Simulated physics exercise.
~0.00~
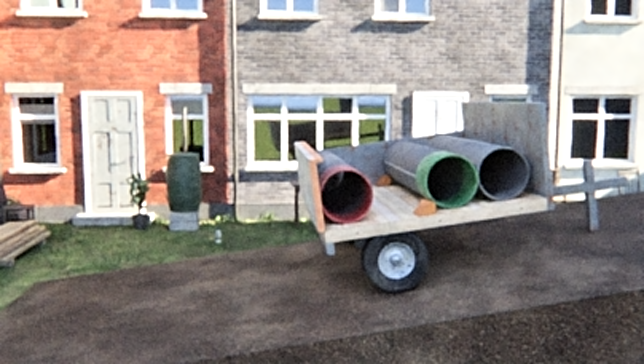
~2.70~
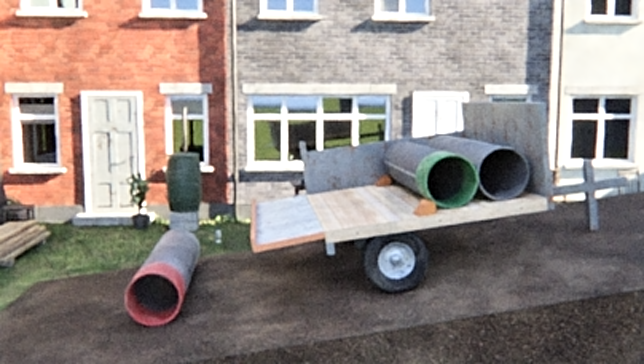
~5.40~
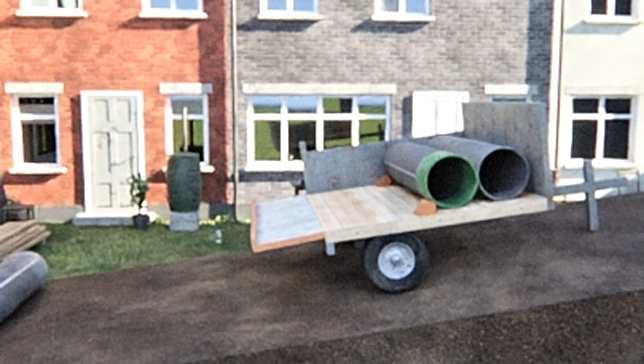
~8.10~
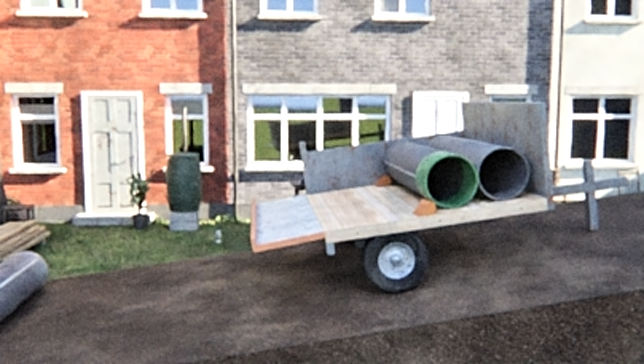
The red pipe rolls left off the lowered tailgate and away, while green stays aboard.
